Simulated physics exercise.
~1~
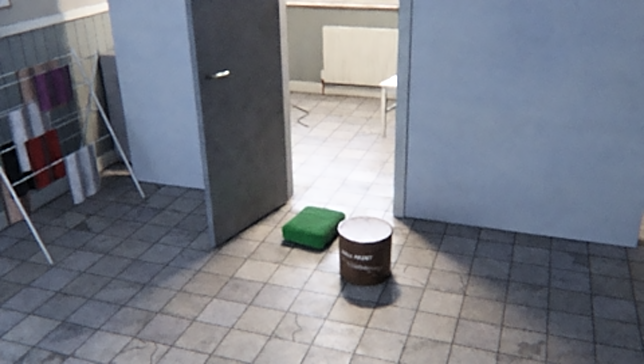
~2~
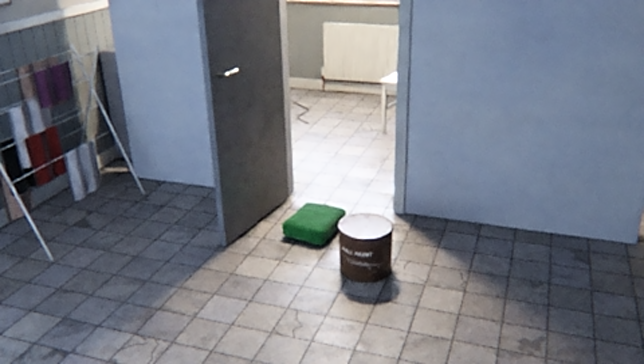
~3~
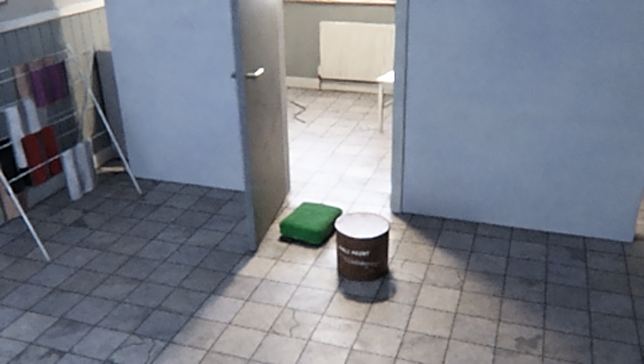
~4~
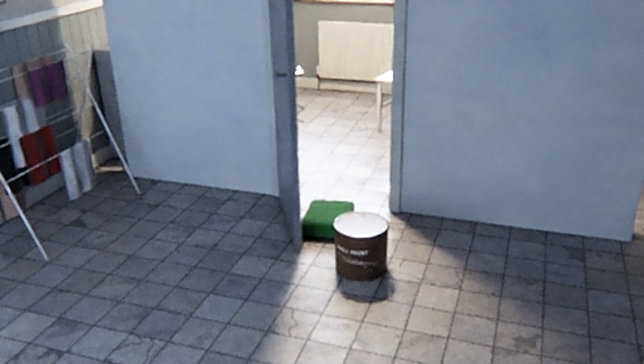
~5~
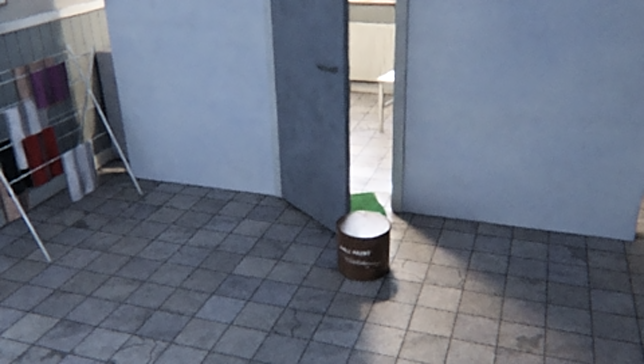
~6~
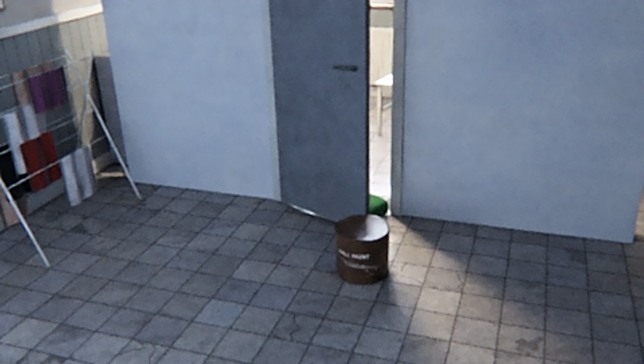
Grey door swinging toward its frame, pushing a green cushion to the right behind a brown paint pail and stopping partly open.
